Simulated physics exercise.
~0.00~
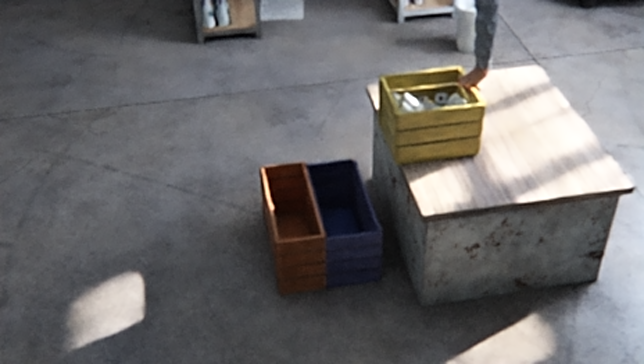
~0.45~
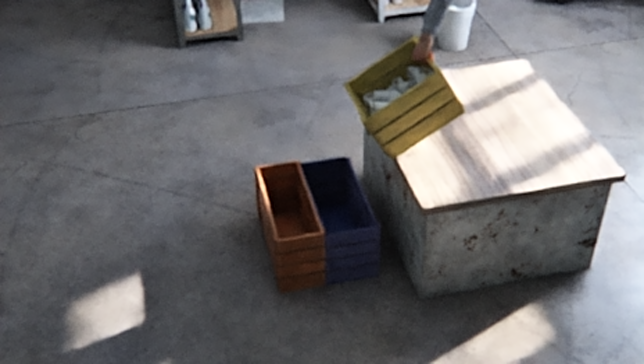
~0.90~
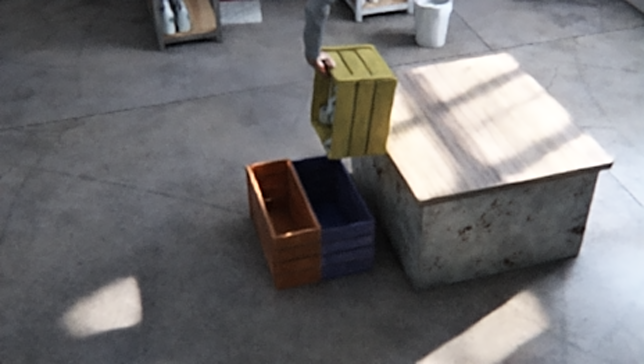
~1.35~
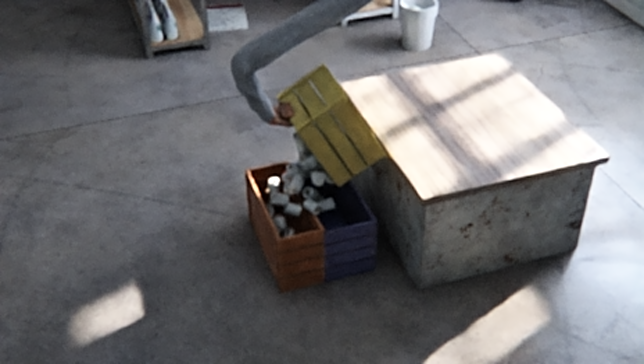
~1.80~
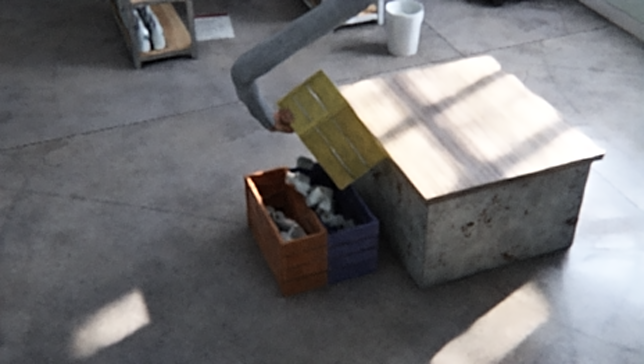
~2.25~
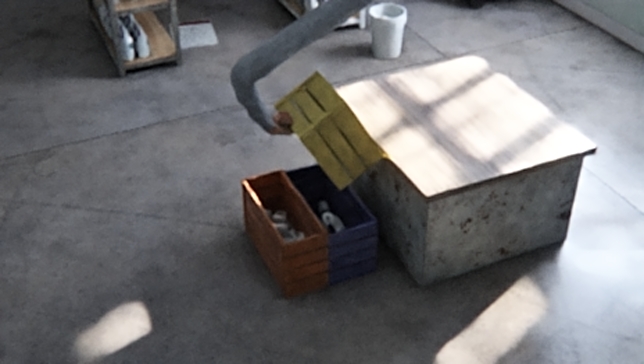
On a concrete floor, a hand tips a yellow crate, spilling rolls into two boxes.
